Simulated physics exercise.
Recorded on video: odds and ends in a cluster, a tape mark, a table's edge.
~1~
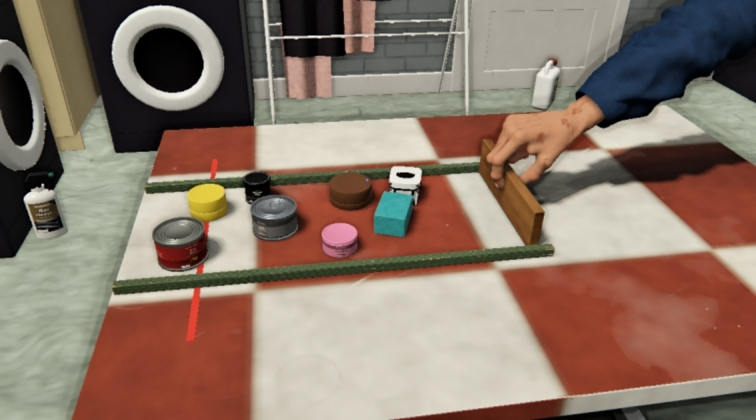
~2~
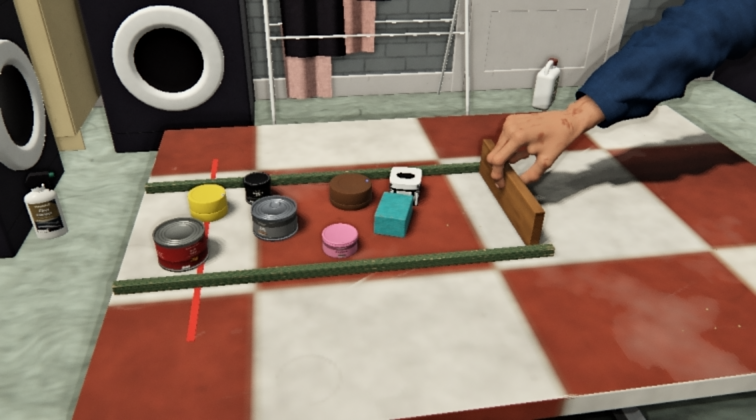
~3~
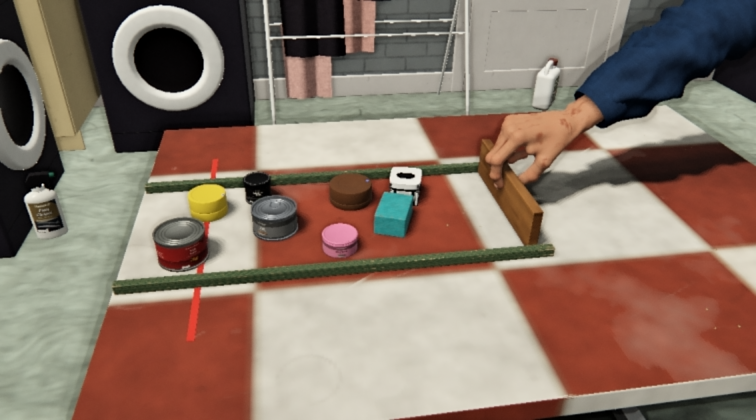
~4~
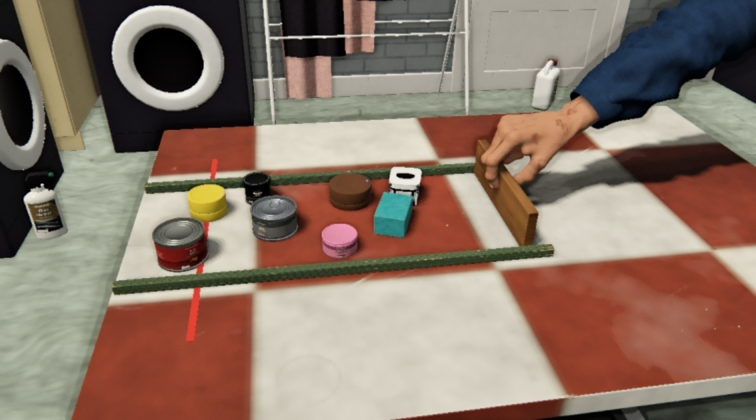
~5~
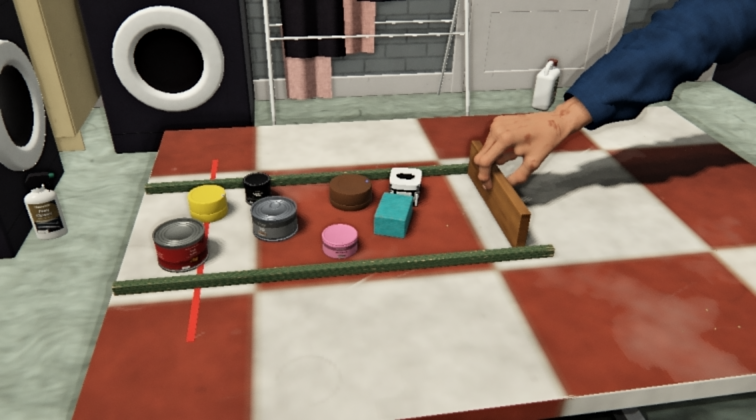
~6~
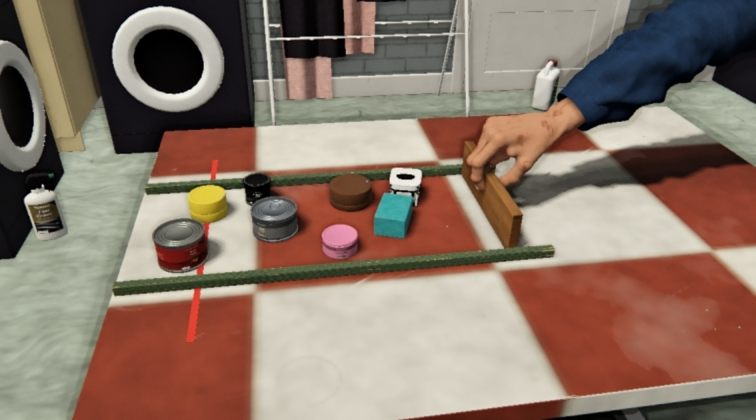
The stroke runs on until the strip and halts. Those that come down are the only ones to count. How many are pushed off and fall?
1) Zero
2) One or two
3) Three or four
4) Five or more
(2) One or two.
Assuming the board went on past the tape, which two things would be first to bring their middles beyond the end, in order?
Sequence: Yellow lid; black tin.
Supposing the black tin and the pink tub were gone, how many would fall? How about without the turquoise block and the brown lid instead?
That gives 1 in the first case, then 0 in the second.
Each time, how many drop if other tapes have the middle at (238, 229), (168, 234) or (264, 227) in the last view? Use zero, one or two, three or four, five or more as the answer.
So, taking them in turn, I'd give no fall at all; five or over; none at all.
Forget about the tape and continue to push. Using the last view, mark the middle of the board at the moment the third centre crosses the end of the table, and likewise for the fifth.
Pixels in order: Roughly (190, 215), roughly (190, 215).
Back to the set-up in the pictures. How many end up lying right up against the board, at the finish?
Result: 3 in all.
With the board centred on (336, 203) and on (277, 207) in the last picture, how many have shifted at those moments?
The count reaches 5 first and 7 second.
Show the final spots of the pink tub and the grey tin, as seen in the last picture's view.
(182, 261) and (147, 230), approximately.
Soon after, none off yet; red pot at rest near (181, 245); yellow lid at rest near (208, 204); black tin at rest near (258, 190).
Then, none off yet; red pot at rest near (181, 245); yellow lid at rest near (207, 204); black tin moved about its own width near (221, 187).
By the end, the number that fall off is one or two; fallen, black tin and yellow lid.
